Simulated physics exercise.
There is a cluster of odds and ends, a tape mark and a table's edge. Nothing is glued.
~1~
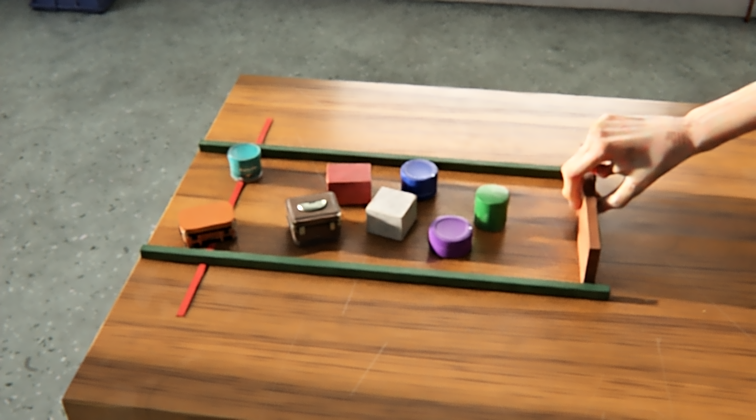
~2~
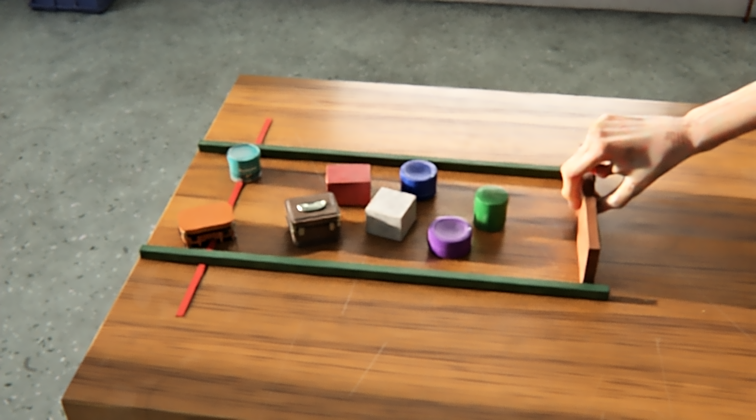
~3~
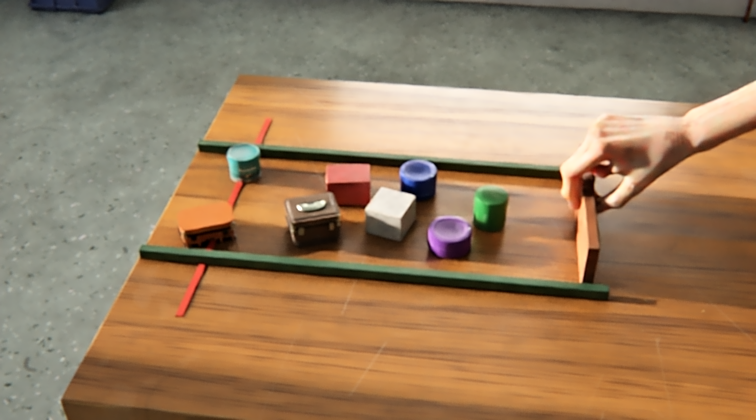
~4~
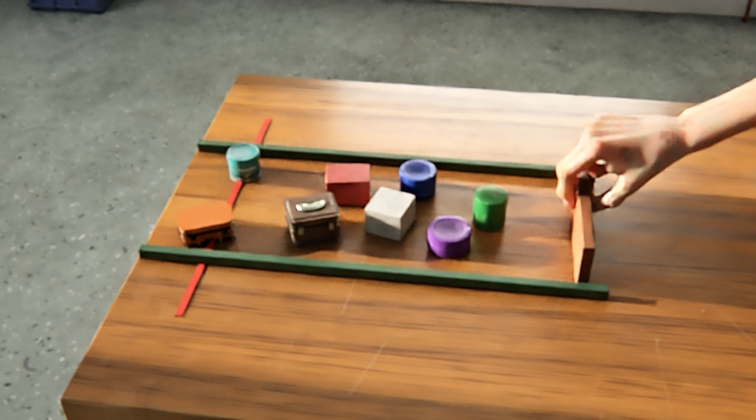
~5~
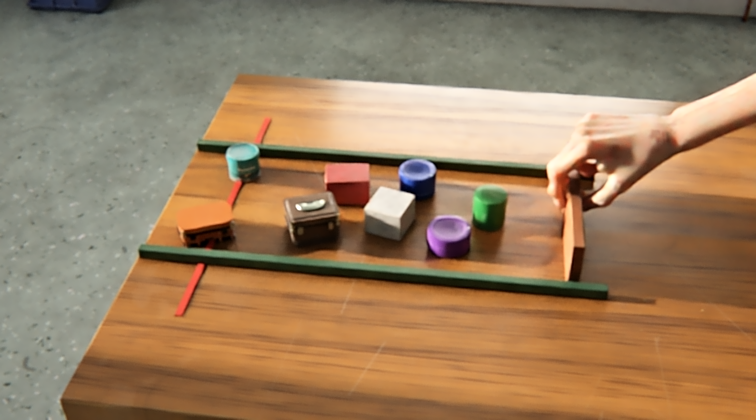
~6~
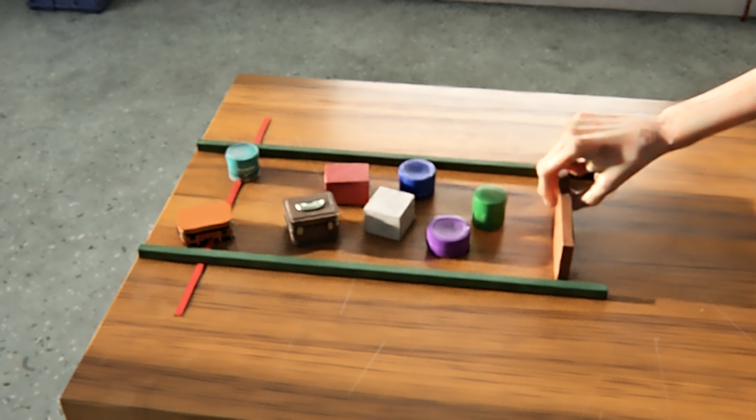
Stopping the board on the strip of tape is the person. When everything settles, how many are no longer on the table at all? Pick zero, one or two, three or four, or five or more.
One or two are off the table.
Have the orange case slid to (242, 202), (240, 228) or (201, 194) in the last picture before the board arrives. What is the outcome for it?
Each try in turn, the orange case is gone, then is gone, then is gone.
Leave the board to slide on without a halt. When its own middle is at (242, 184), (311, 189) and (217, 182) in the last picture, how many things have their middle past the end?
In that order 2, 0 and 4.
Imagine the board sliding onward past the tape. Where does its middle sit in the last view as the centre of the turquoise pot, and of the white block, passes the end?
Its middle is about (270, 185) and about (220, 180).
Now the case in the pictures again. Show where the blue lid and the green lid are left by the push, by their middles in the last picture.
Blue lid: (226, 160); green lid: (217, 180).
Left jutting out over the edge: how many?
Answer: 3.
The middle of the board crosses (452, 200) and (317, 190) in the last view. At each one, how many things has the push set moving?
2, then 8.
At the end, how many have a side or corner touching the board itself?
The number is 3.
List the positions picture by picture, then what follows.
The first picture shows orange case (208, 225); turquoise pot (245, 163); brown case (314, 219); board (586, 211); tape (231, 203).
The second picture shows turquoise pot (245, 163); blue lid (419, 180).
The third picture shows brown case (313, 219); green lid (490, 208).
The fourth picture shows orange case (206, 225); red block (348, 184).
The fifth picture shows turquoise pot (244, 163); purple lid (449, 237).
The sixth picture shows orange case (206, 225); turquoise pot (243, 163); brown case (311, 218); board (562, 209); tape (229, 202).
Early on, none off yet; orange case at rest near (206, 225); turquoise pot at rest near (243, 163); brown case at rest near (311, 218).
A while later, none off yet; orange case moving near (201, 226); turquoise pot at rest near (243, 163); brown case travelled about its own width near (260, 222).
Further along, none off yet; orange case travelled about its own width near (160, 232); turquoise pot travelled about its own width near (196, 157); brown case travelled well along near (211, 224).
Finally, the number that fall off is one or two; lost, turquoise pot and orange case.
